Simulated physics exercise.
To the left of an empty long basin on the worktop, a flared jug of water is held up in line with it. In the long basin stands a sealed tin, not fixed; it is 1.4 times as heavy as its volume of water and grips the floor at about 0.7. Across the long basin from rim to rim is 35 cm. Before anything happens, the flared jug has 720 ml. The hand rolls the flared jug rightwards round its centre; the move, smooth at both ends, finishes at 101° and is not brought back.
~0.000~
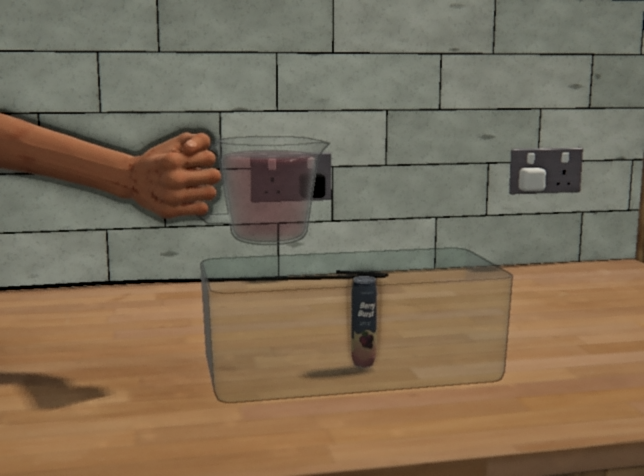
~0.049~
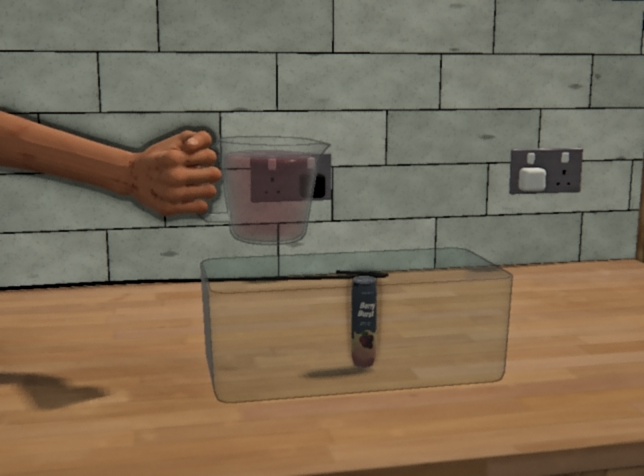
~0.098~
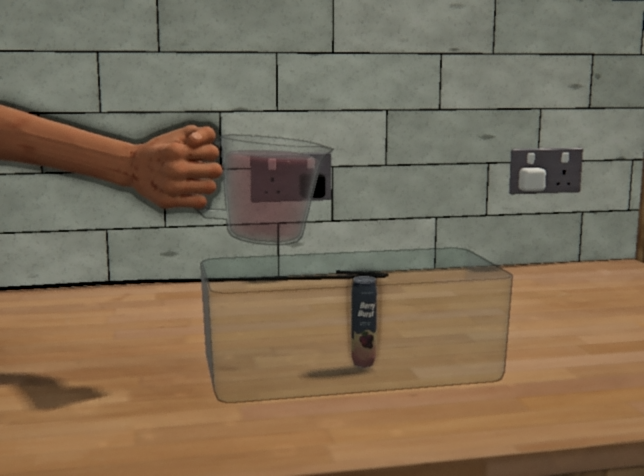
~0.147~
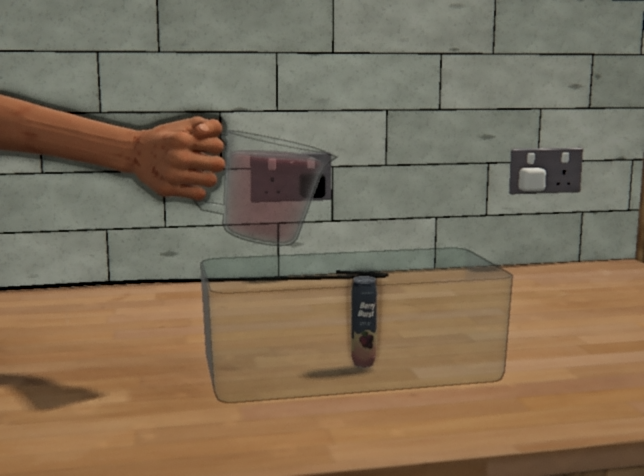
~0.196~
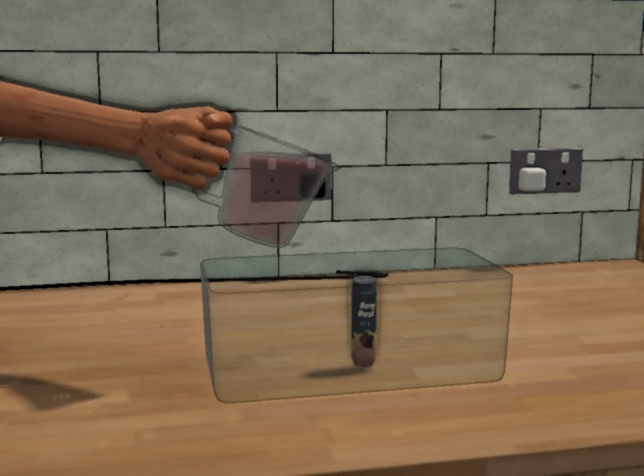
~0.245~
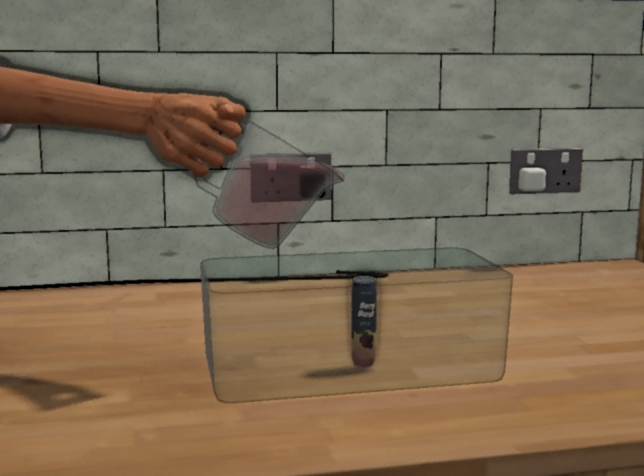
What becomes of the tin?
Here's my call: It tips.
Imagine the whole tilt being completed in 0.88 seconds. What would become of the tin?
Then the tin tumbles.
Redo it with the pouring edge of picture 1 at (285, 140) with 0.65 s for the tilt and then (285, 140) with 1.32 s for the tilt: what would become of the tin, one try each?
In the first try it remains standing; in the second it remains standing.
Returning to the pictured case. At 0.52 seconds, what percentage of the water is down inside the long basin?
The basin holds roughly 30 in a hundred parts at that moment.
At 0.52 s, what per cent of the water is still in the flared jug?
Still held: Roughly 50 % of the total.
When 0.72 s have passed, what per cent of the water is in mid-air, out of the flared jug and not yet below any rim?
About 7 per cent.
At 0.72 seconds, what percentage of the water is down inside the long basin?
About 84 per cent.
After 0.52 s the tilt is 91° and 50 per cent is still to pour; the tin stands where it began.
After 0.72 s the tilt is 101° and 10 per cent is still to pour; the tin leans 5°.
After 0.92 s the tilt is 101° and 1 per cent is still to pour; the tin lies on its side.
After 1.15 s the tilt is 101° and 0 per cent is still to pour; the tin lies on its side.
In the end the tin lies on its side.
